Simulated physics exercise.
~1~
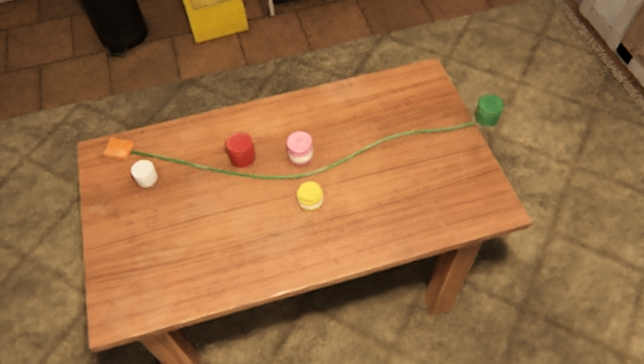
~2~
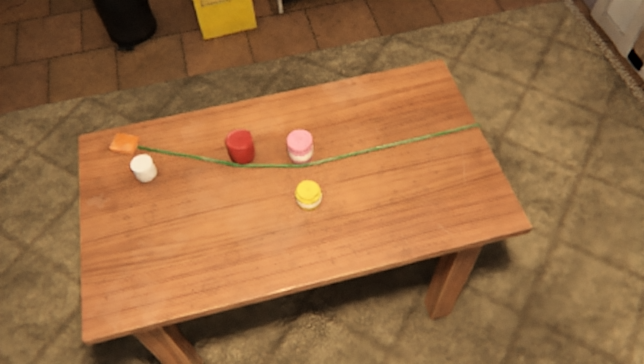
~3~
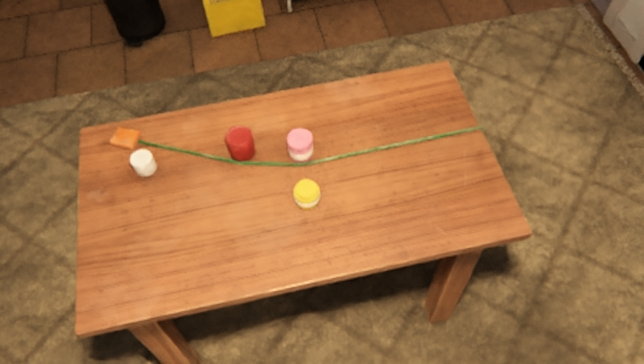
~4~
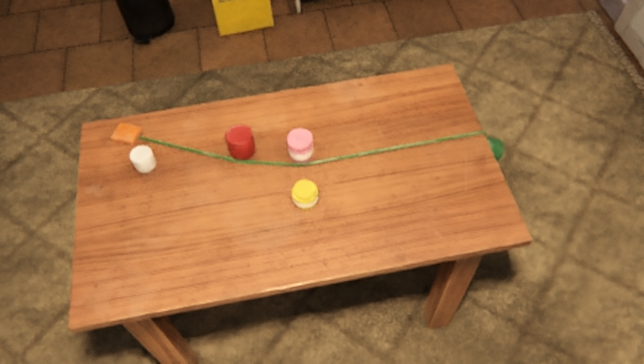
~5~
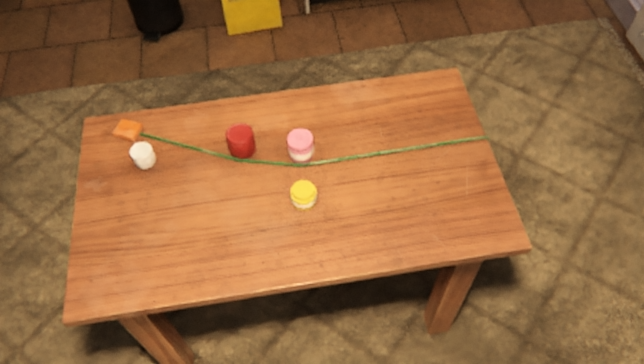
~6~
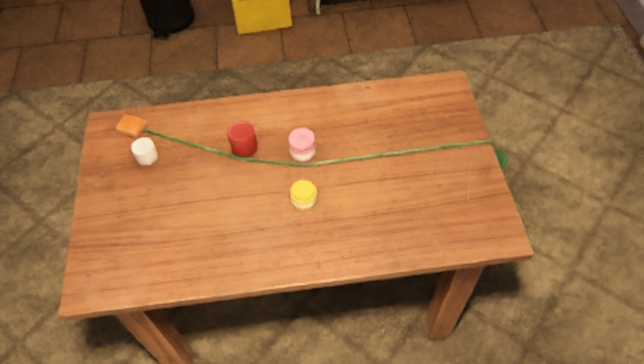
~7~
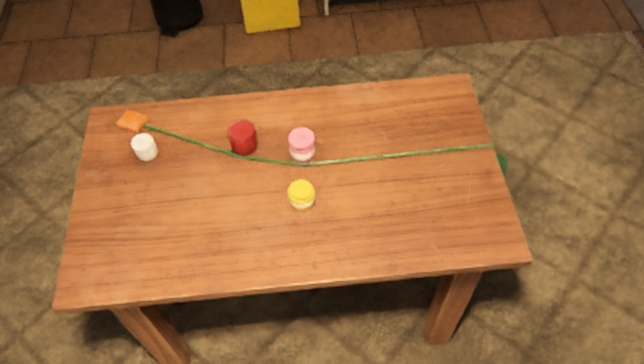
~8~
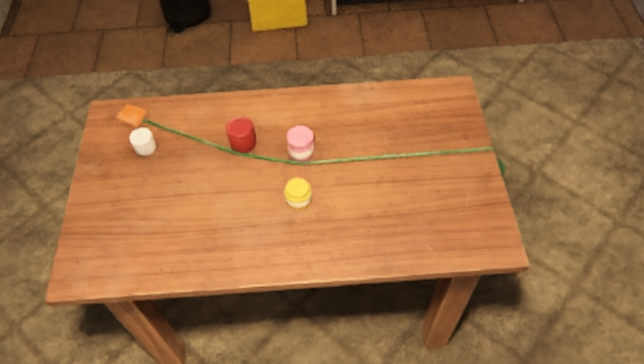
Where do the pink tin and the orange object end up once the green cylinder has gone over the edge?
Both are still on the tabletop, close to where they began. The pink tin stays in its place beside the cable, and the orange object at the cable's left end barely shifts.
